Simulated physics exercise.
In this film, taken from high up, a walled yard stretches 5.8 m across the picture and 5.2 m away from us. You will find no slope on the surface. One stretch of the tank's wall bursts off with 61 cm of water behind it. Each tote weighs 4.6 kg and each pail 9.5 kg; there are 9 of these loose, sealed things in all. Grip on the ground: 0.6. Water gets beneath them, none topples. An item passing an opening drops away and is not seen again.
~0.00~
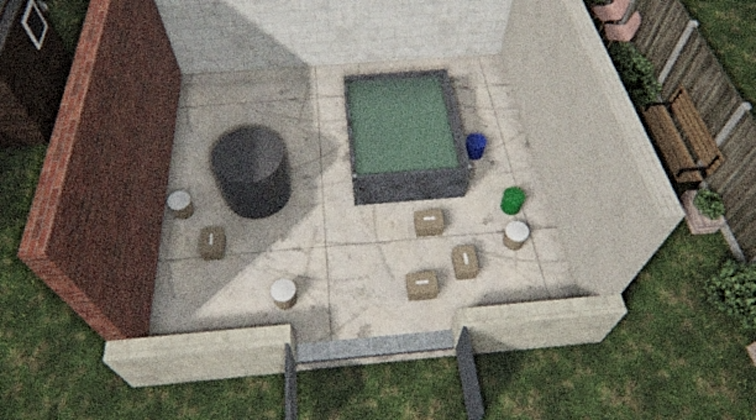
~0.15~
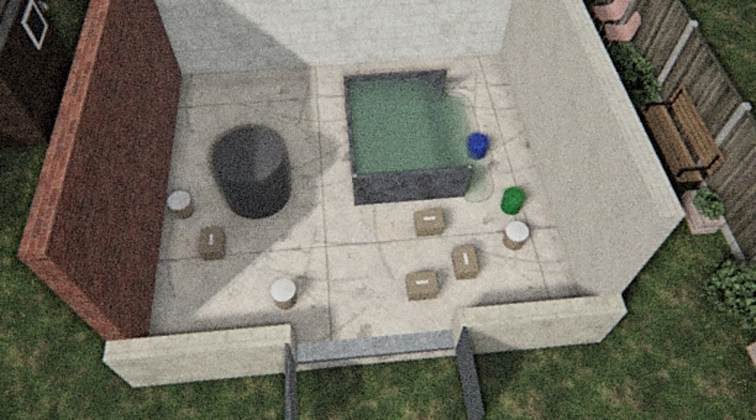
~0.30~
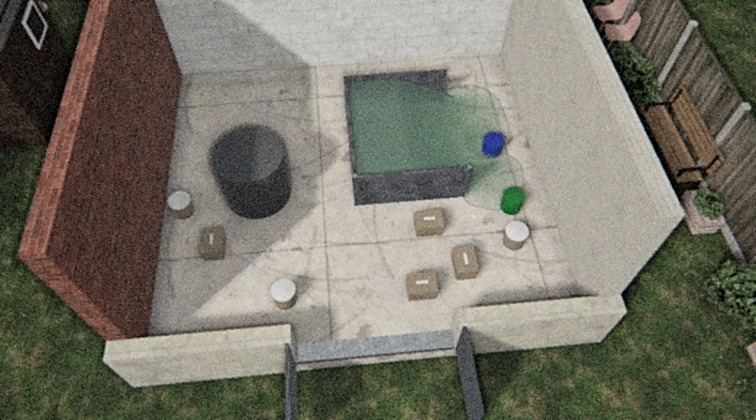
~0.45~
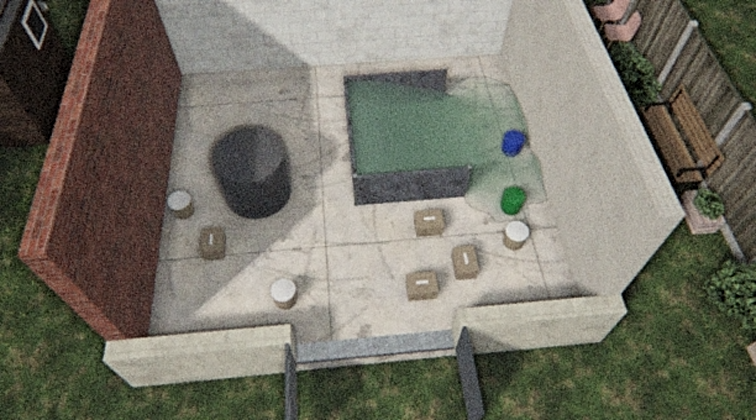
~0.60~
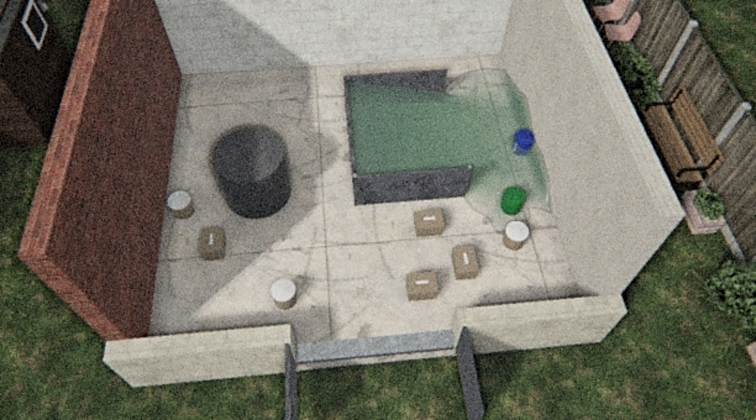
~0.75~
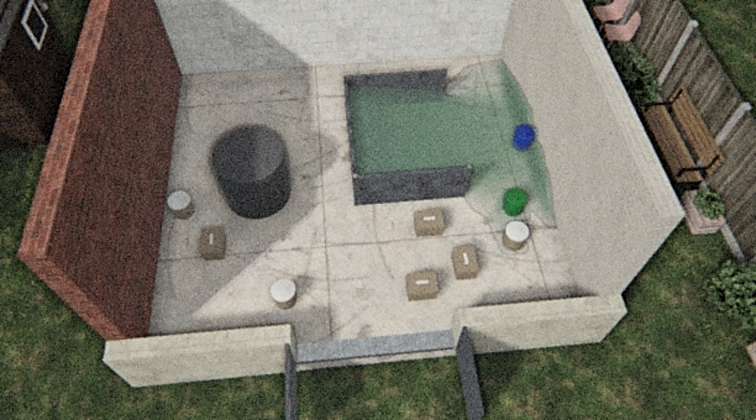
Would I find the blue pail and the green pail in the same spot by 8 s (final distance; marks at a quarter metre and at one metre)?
Both checked: The blue pail gets well away, and the green pail gets well away.
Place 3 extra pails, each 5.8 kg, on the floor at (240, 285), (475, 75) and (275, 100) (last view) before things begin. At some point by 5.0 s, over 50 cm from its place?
Spot by spot, in turn: Falls short, exceeds it, exceeds it.
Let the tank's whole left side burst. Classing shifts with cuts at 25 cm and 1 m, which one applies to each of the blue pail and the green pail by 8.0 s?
Note: Blue pail unmoved, green pail unmoved.
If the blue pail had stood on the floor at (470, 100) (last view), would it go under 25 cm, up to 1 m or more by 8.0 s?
By that time it is swept a long way.
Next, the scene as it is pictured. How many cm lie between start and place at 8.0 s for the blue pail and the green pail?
The first is around 200 cm away, the second around 350 cm.
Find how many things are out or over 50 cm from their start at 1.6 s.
The answer is 2.
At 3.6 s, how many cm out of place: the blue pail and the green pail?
200 and 300 cm, roughly.
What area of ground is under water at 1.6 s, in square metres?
Some 10.0 m2 of it.
After 1.6 s the blue pail is near (514, 141), 0.6 m from its start, afloat; the green pail is near (529, 228), 0.6 m from its start, aground; 0 of 9 are out; 1 afloat.
After 3.6 s the blue pail is near (464, 256), 2.1 m from its start, aground; the green pail is near (364, 328), 3.0 m from its start, aground; 0 of 9 are out; 0 afloat.
After 5.6 s the blue pail is near (425, 246), 2.1 m from its start, aground; the green pail is near (333, 341), 3.4 m from its start, aground; 0 of 9 are out; 4 afloat.
After 8.0 s the blue pail is near (425, 246), 2.1 m from its start, aground; the green pail is near (333, 341), 3.4 m from its start, aground; 0 of 9 are out; 4 afloat.
